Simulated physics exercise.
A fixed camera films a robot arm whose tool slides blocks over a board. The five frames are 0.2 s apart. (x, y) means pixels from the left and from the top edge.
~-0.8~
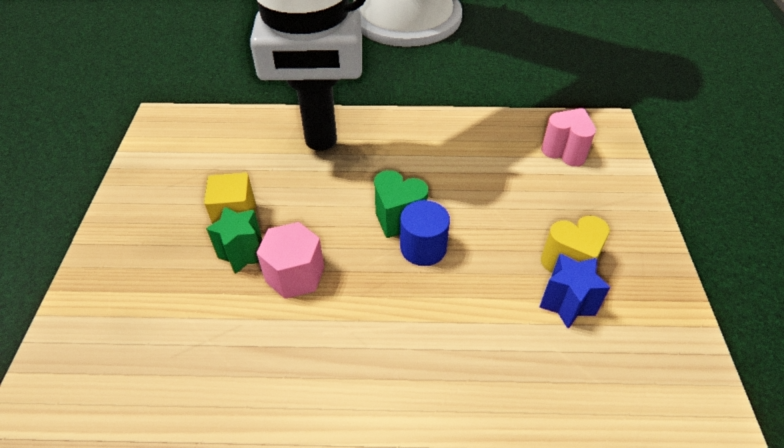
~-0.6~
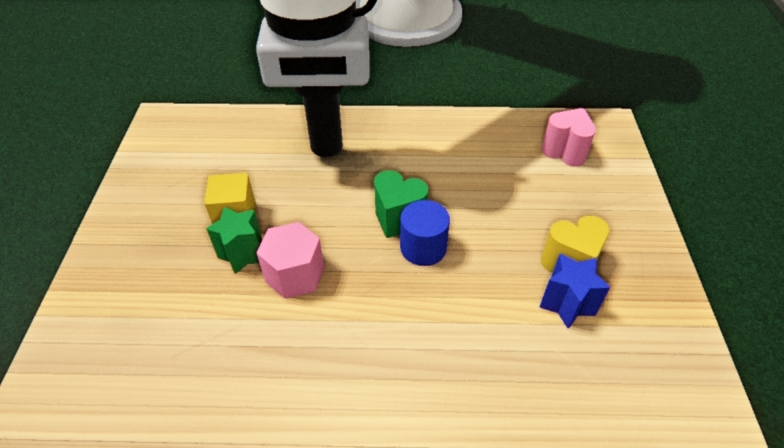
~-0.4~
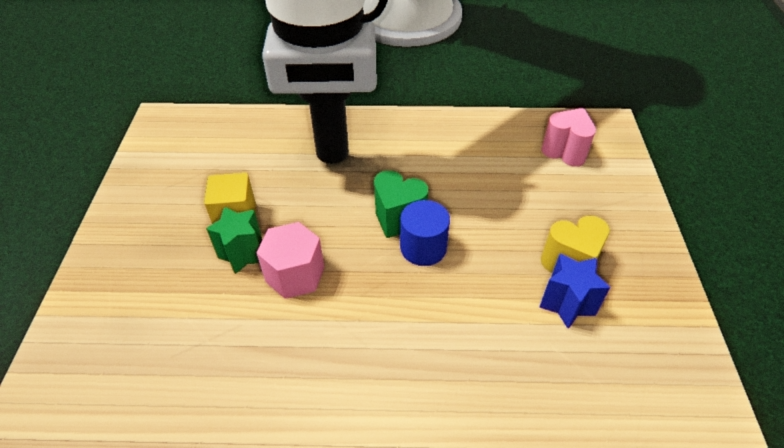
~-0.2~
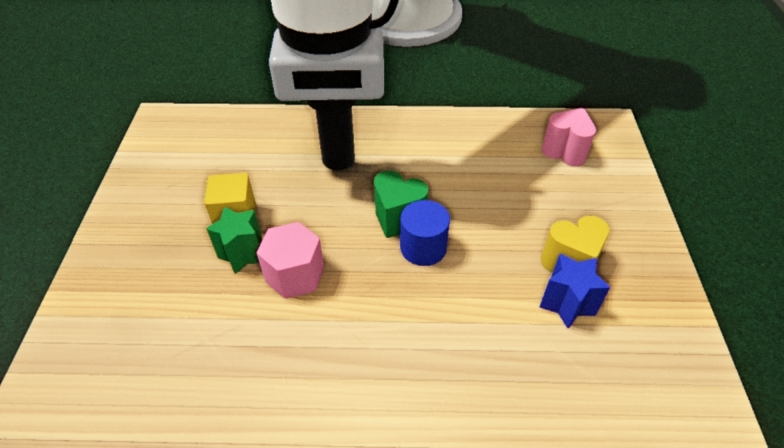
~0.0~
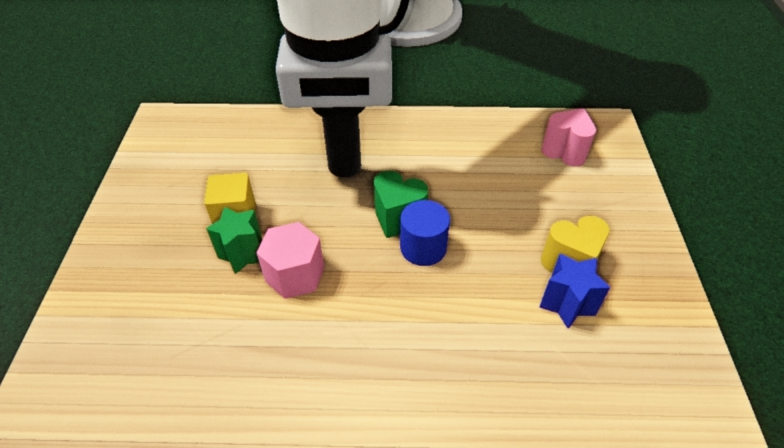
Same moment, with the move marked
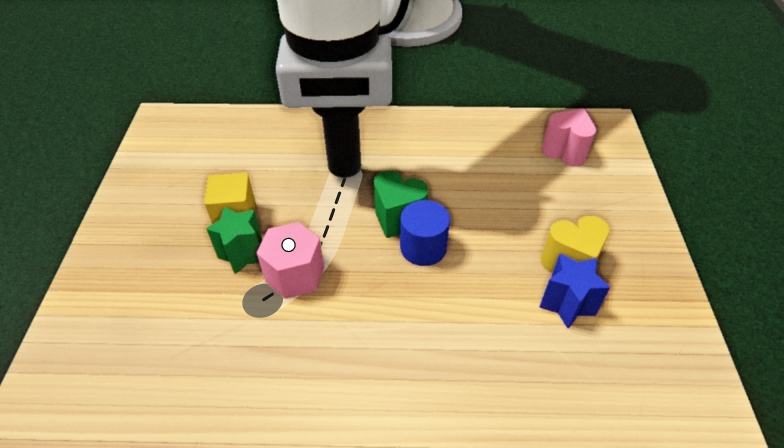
The video shows a robot arm with a black tool moving slightly right and toward the viewer over a wooden board, nearing a green heart-shaped block beside a blue cylinder, while all the colored blocks remain still.
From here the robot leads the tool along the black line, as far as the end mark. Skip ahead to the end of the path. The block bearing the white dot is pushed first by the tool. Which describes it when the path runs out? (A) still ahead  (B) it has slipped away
My pick is A.
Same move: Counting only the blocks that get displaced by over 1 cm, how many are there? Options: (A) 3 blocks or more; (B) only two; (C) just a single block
C
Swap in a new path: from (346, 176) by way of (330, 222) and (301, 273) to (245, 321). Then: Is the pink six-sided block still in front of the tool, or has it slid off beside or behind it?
Before the tool.
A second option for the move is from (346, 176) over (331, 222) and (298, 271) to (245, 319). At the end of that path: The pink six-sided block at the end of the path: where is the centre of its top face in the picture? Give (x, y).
I'd guess (226, 338).
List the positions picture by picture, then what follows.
Tool's lower end (321, 140); green star-shaped block (233, 224); pink six-sided block (289, 245), in the first frame.
Tool (327, 147); blocks still, in the second frame.
Tool (333, 153); blocks still, in the third frame.
Tool (339, 160); blocks still, in the fourth frame.
Tool (345, 166); green star-shaped block (233, 224); pink six-sided block (289, 245), in the fifth frame.
Drawn move, from (346, 176) through (331, 216) and (310, 261) to (263, 300); the dot is on the pink six-sided block.
What follows on the original path. One third of the way, tool (330, 207); nothing pushed yet.
Two thirds of the way, tool (308, 252); pink six-sided block (274, 266).
At the end, tool (260, 291); green star-shaped block still; pink six-sided block (234, 314), turned 30° anticlockwise.
